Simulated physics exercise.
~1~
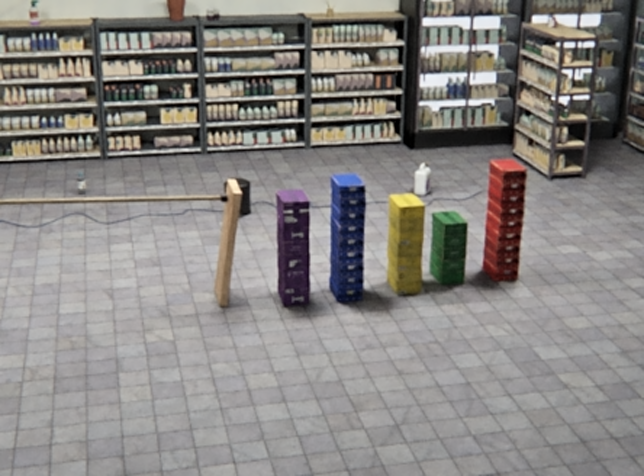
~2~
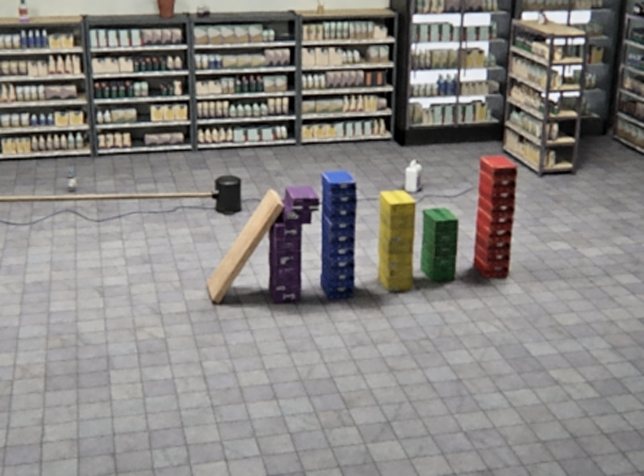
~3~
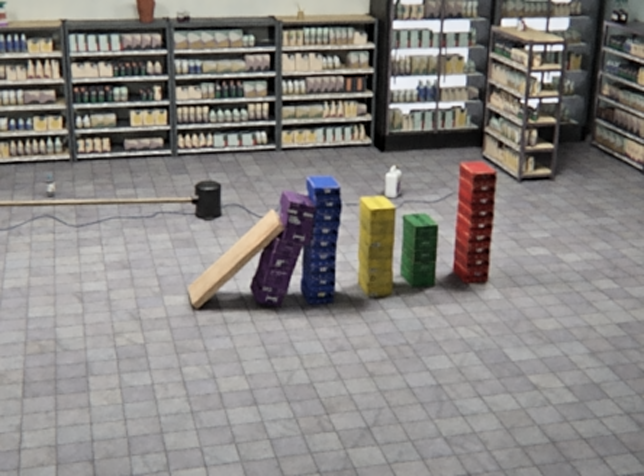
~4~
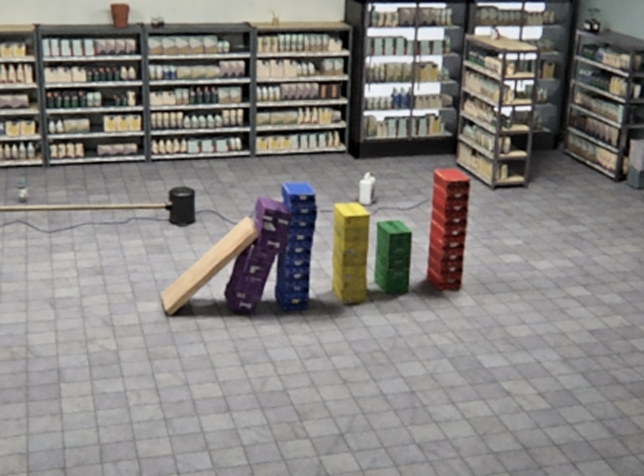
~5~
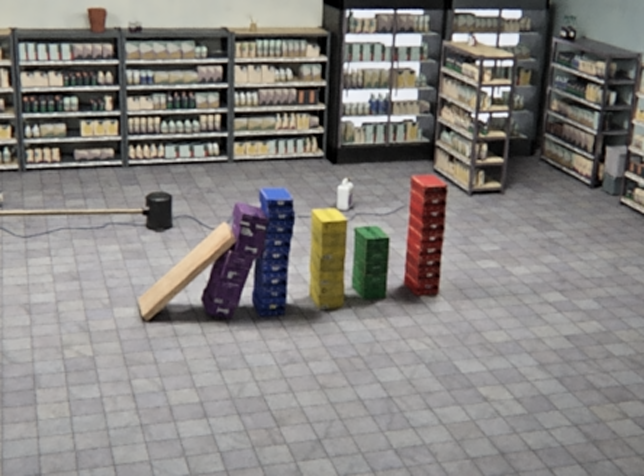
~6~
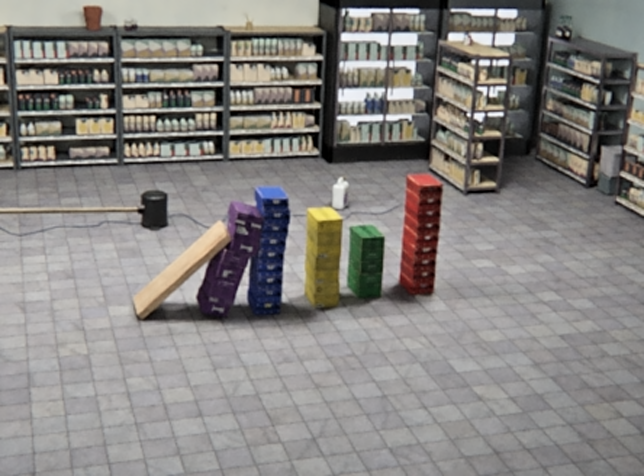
At first, a wooden board leans near a row of five stacks of boxes, purple, blue, yellow, green and red, on a grey tiled floor in front of stocked shelves. The board tips to the right and strikes the purple stack, knocking its upper boxes out of line. As the view pans slightly right, the purple stack tilts over until it rests against the blue one, while the board slides lower against it. The leaning then stops. At the end, the purple stack stays propped between board and blue stack, and the others still stand.
